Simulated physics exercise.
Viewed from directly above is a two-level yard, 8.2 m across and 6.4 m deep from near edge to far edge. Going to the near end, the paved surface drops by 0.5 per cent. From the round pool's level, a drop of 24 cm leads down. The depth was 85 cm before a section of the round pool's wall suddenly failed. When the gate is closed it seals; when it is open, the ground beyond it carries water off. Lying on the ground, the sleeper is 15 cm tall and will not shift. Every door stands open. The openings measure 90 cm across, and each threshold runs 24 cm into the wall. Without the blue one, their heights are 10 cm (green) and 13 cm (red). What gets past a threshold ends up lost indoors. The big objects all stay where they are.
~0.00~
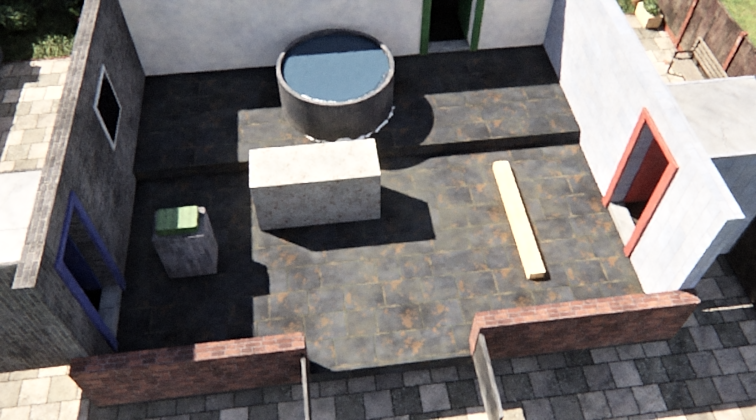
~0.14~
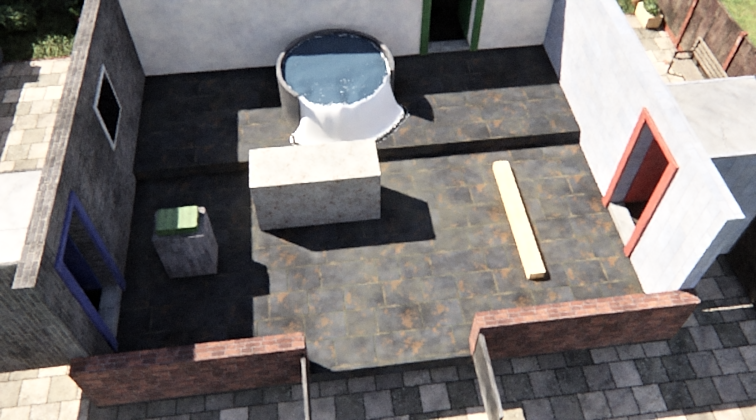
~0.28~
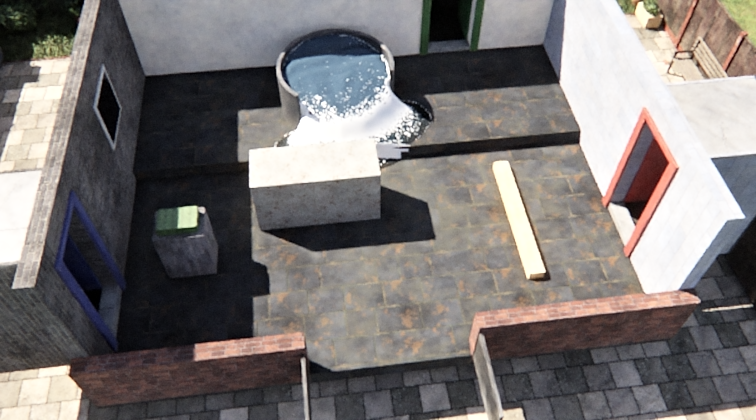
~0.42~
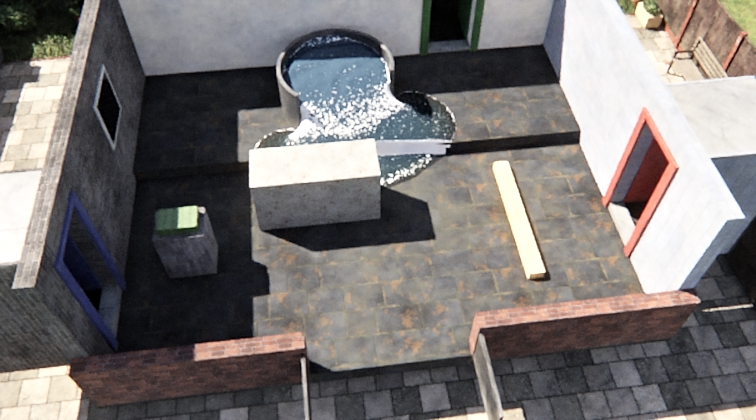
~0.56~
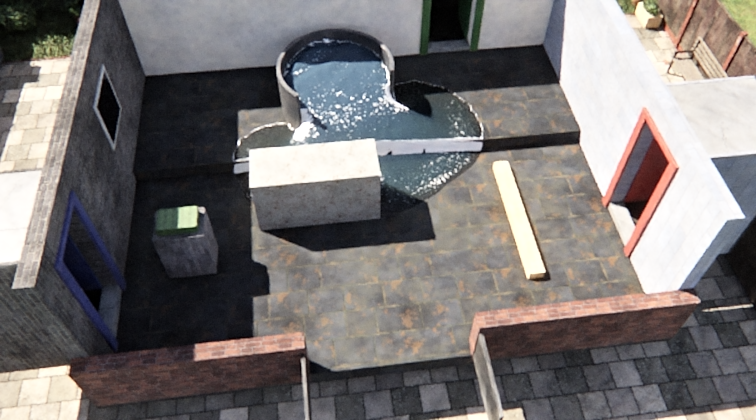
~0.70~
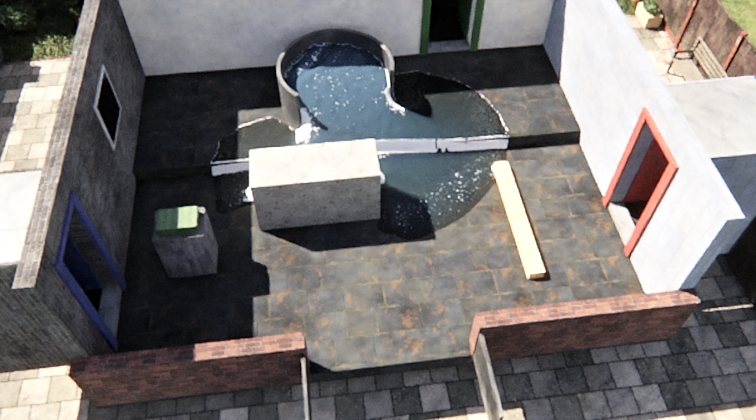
A walled, two-level paved yard is seen from high above, the camera still. A round pool stands on the upper level, with a pale block before it, a green-topped block at left, a yellow beam at right, and blue, green and red doorways around. The pool's front gives way and white, foaming water bursts out, spreads around the pale block, drops over the step and fans across the lower paving to the beam.
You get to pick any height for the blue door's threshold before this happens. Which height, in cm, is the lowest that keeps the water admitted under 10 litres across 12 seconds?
Close to 7 cm.
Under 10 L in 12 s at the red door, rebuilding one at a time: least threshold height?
At red, roughly 14.5 cm.
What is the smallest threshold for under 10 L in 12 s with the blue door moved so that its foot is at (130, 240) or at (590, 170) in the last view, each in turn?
Roughly 18 cm for the first and 14.5 cm for the second.
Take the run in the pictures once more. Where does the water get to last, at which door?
The last one is the blue door.
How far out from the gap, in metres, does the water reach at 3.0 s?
Distance from gap: Approx. 5.8 m.
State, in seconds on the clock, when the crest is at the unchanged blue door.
4.0 s.
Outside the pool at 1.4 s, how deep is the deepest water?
About 49 cm.
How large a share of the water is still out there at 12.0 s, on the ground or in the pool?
Roughly 76 per cent of the water.
After 1.4 s water covers 40 % of the floor, deepest (49 cm) near (350, 185); it has not reached the blue door.
After 3.0 s water covers 55 % of the floor, deepest (36 cm) near (651, 319); 9 cm at the blue door, 0 litres in over its 21 cm threshold.
After 12.0 s water covers 65 % of the floor, deepest (12 cm) near (651, 319); 7 cm at the blue door, 0 litres in over its 21 cm threshold.
At the blue door as built, the water arrived by 2.2 s and peaked near 10 cm at 4.2 s.
Run again over the same 12 s with other heights there, 22 litres in over 5.5 cm, 6 litres over 7.5 cm. The limit of 10 litres is kept from about 7 cm up.
